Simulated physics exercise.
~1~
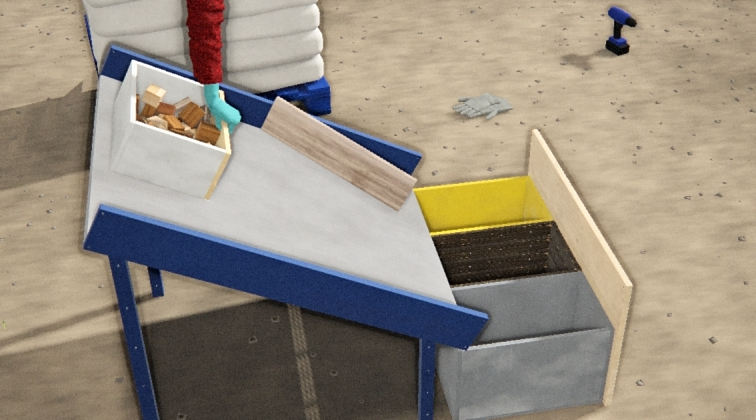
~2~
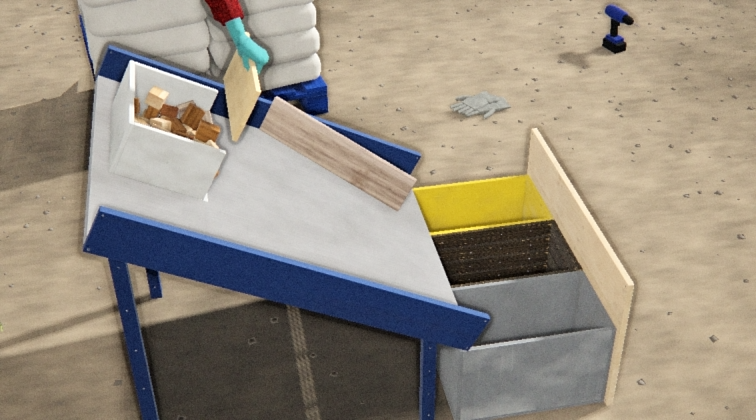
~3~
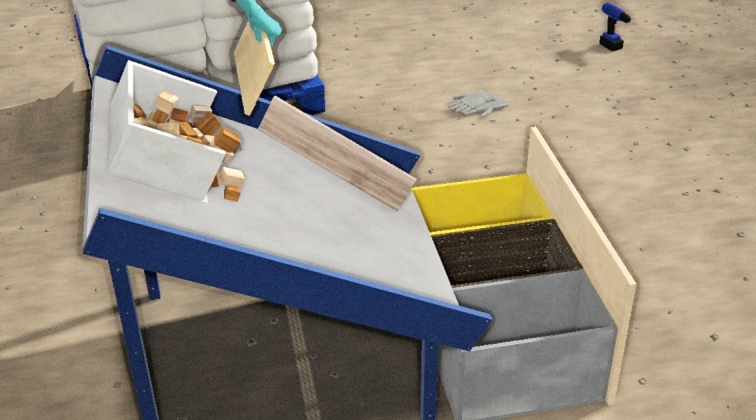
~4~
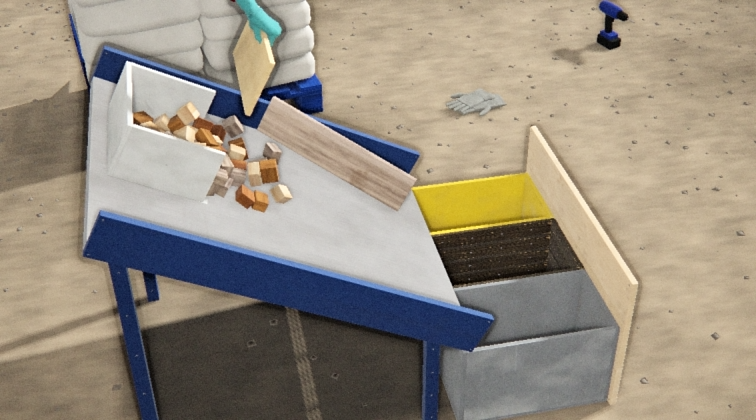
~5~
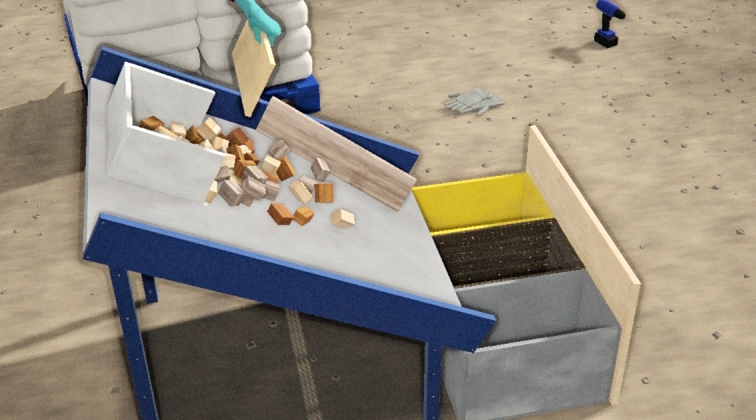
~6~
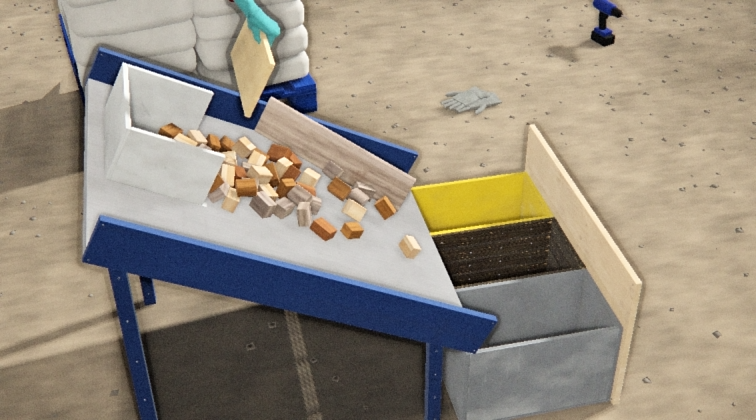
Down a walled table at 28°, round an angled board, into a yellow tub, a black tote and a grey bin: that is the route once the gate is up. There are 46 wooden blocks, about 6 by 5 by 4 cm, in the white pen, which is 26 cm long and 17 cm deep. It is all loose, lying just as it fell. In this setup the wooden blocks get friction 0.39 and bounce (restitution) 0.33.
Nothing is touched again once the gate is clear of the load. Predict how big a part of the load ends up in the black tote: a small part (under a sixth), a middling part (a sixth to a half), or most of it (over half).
Most of it.
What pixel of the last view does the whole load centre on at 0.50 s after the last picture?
At about (426, 238).
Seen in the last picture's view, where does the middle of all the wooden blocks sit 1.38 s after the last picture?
I'd place it about (518, 313) in the last view.
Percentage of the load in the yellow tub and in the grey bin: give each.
The shares come out near 0 and 5 in a hundred.
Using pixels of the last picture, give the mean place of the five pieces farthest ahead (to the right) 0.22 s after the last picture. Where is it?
Their mean place is roughly (465, 254) in the last picture.
Then, 0.22 s after the last picture, 2 in the black tote, 42 on the slope and 2 in the air.
Then, 0.50 s after the last picture, 14 in the black tote, 1 in the grey bin, 26 on the slope and 5 in the air.
Then, 0.88 s after the last picture, 1 in the yellow tub, 35 in the black tote, 2 in the grey bin, 5 on the slope and 3 in the air.
Outcome (1.38 s after the last picture), 1 in the yellow tub, 43 in the black tote and 2 in the grey bin. Asked share, 43 of 46, 93 per cent.
